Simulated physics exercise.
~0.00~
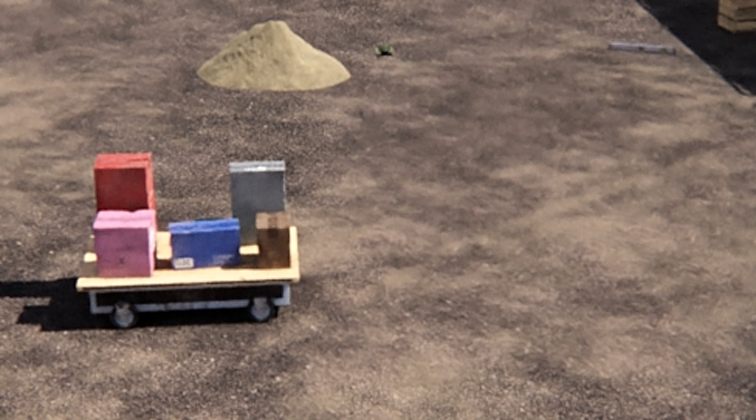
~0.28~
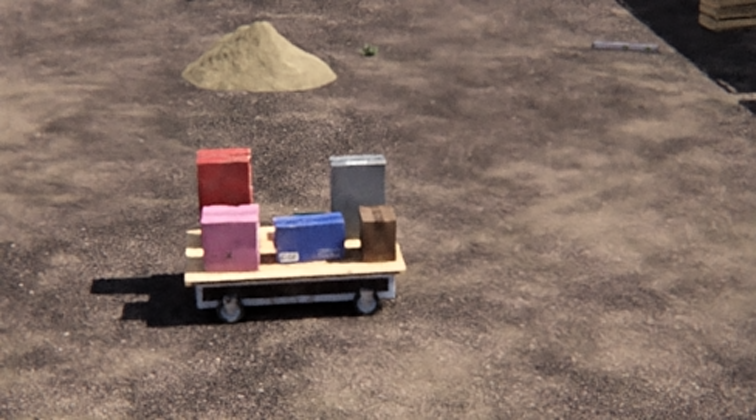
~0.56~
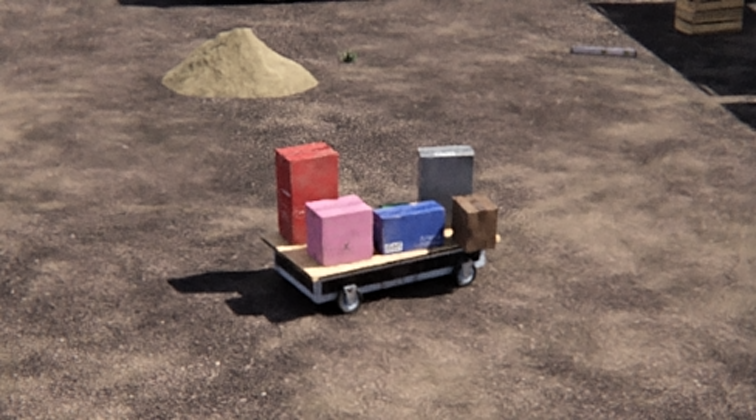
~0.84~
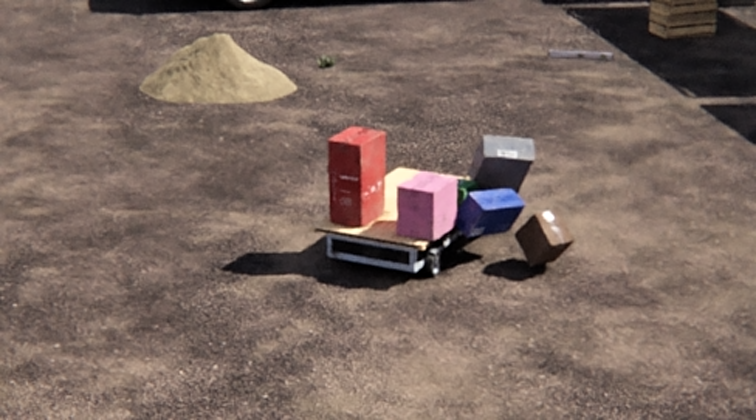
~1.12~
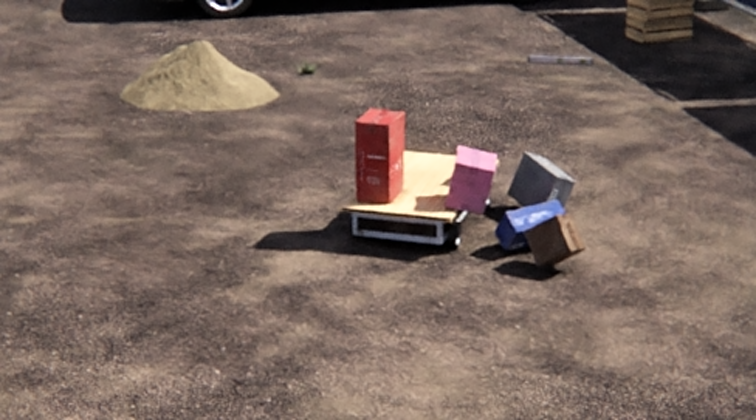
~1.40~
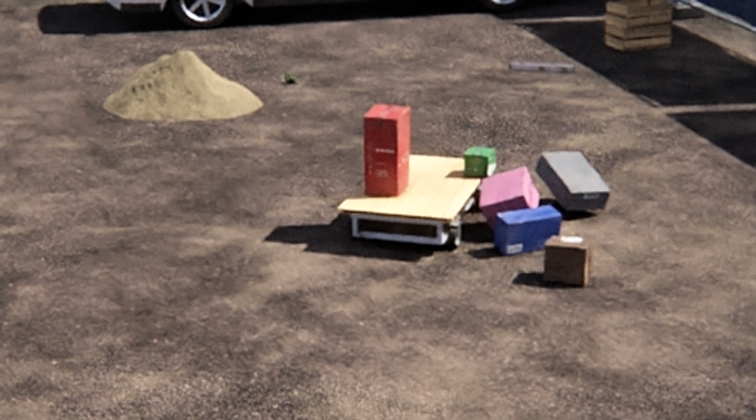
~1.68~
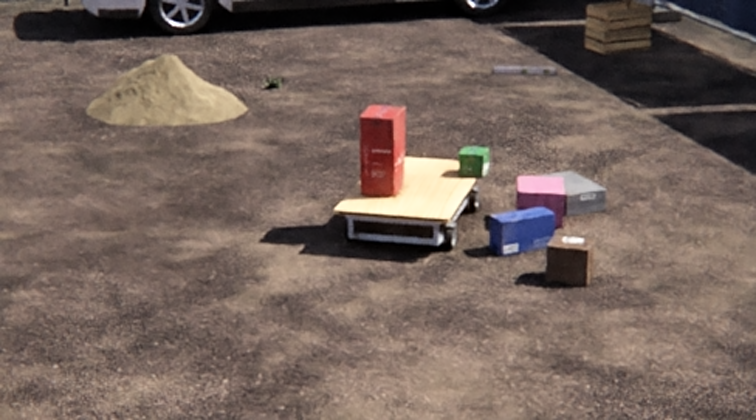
To begin with, a flat cart with bare edges rolls to the right across dirt ground, carrying upright red, pink, blue, grey and brown boxes past a sand pile. It then curves away from the viewer, and the brown, blue and grey boxes tip off its right side. As the cart keeps turning, the pink box slides to the edge and tumbles after them. The cart comes to a stop with the tall red box still standing and a small green one near the far edge. The four fallen boxes settle on the ground to the right.
